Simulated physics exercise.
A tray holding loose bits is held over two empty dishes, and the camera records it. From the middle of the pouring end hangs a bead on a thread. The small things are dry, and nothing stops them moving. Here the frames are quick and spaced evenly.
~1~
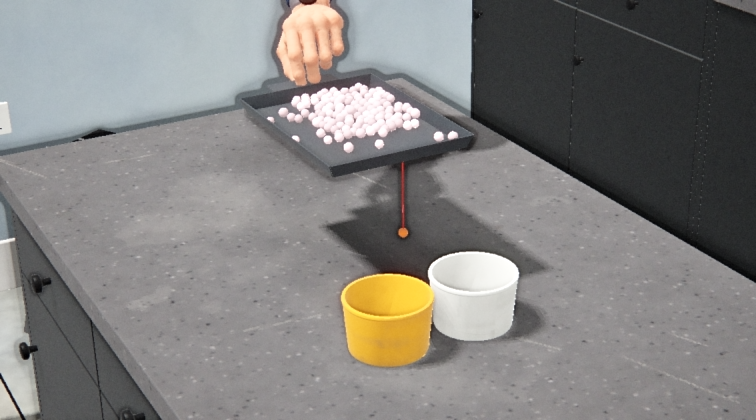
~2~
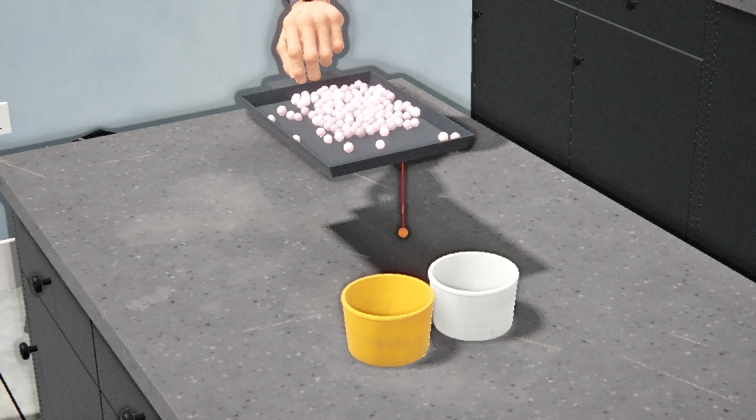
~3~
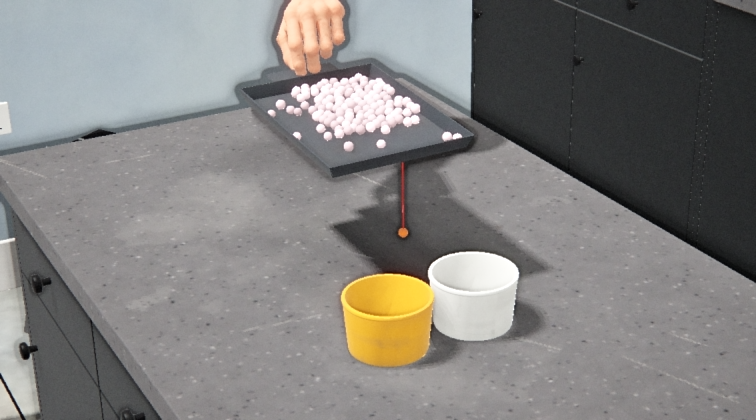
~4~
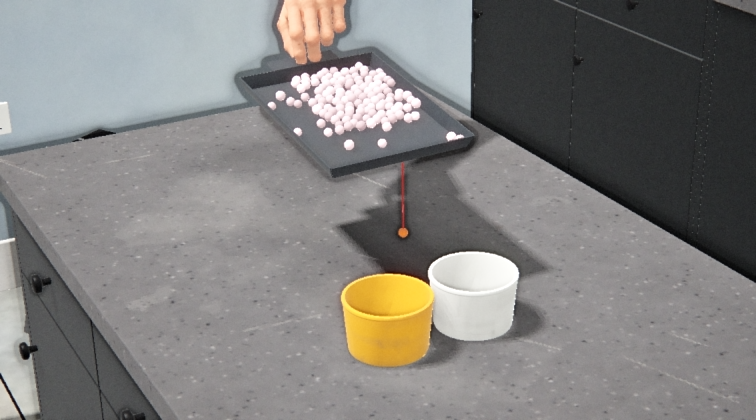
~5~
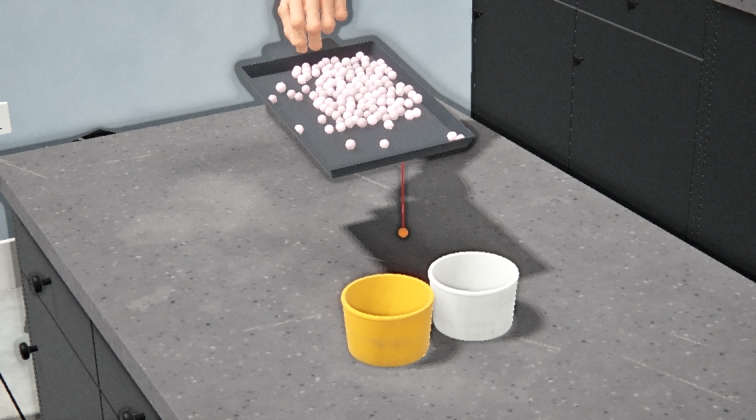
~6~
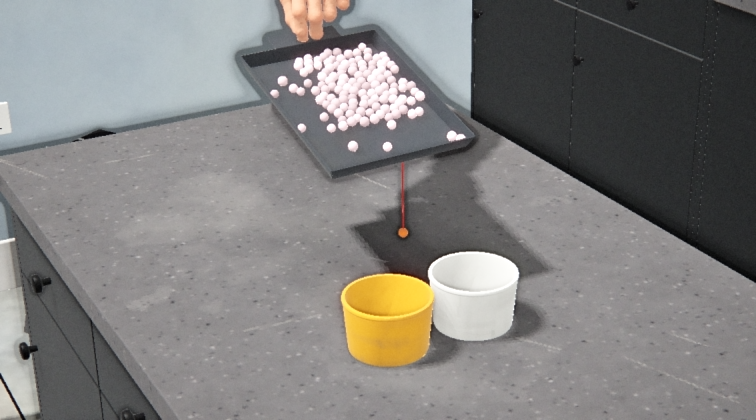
The clip opens on a hand at a dark tray of small pale pink balls, held above a gray speckled counter with an empty yellow dish and a white one. The tray's far end rises gradually, tilting it toward the viewer, and the balls begin shifting slightly on its surface.
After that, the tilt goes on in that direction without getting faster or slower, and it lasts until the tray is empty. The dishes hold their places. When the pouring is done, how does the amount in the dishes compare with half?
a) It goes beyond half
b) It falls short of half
Option b: It falls short of half.
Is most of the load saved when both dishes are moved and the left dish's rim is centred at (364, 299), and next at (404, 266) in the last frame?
For the two tries in order: Not as much as half, exceeding half.
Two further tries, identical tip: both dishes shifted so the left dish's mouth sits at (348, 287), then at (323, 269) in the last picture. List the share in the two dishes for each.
70 and 30 in a hundred.
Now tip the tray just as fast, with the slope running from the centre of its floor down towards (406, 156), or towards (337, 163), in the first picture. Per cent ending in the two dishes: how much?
Roughly 10 % in the first case and 0 % in the second.
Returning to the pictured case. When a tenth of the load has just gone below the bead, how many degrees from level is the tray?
50 degrees.
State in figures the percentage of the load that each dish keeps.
Left about 0, right about 10 in a hundred.
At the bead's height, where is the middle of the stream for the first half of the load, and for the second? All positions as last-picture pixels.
Earlier half at (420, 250), later half at (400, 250).
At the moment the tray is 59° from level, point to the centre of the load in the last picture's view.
Roughly (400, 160).
Shortly afterwards, tray tipped steeply; near two thirds on the tray; only a few in the left dish; a little in the right dish; near a quarter outside both; a little in the air.
Next, tray tipped right over; a little in the left dish; a little in the right dish; the bulk outside both; a little in the air.
Some moments later, tray tipped past a quarter turn; a little in the left dish; a little in the right dish; the bulk outside both.
In the end, tray tipped past a quarter turn; a little in the left dish; a little in the right dish; the bulk outside both.
